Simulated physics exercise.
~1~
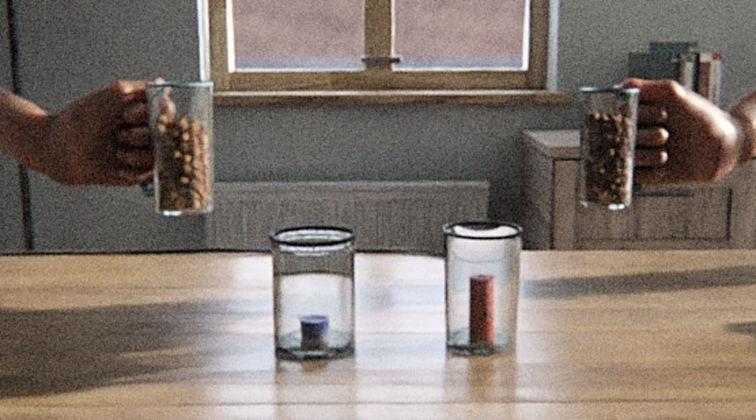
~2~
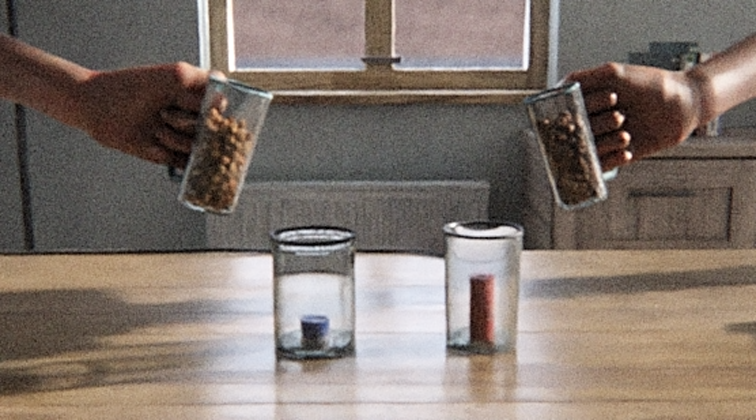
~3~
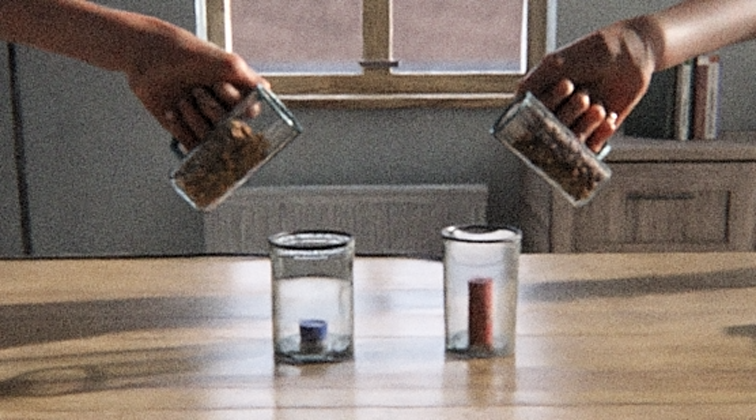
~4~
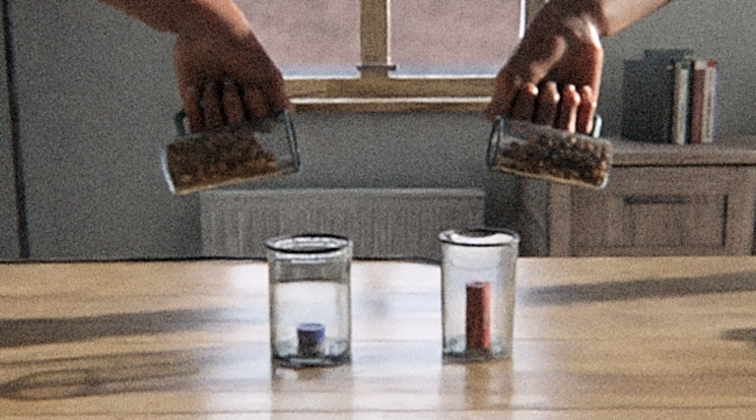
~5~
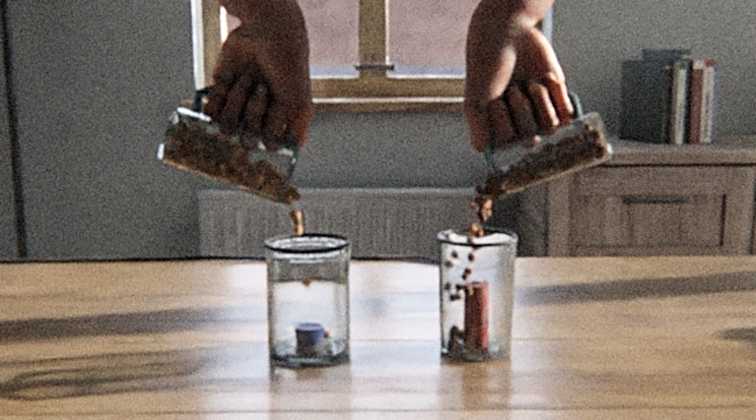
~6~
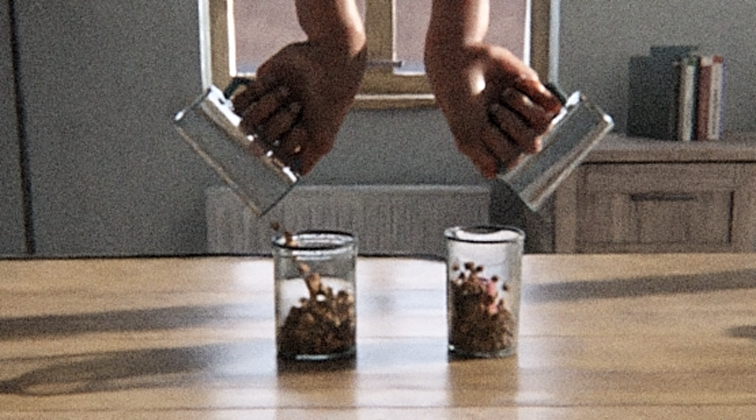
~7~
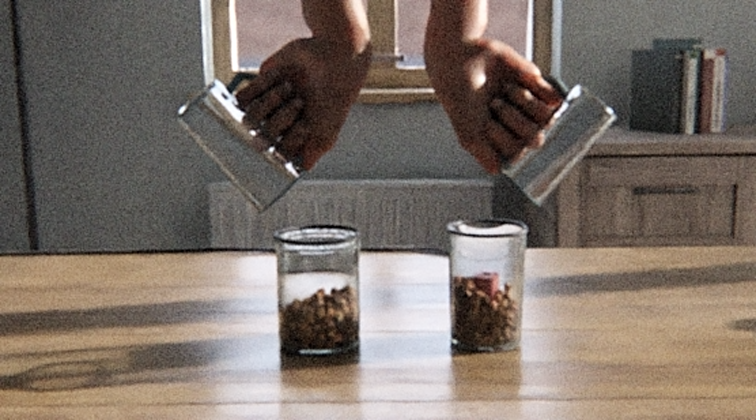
Two hands tipping mugs of brown pieces into glass containers, burying the short blue object while the red one's top still shows.
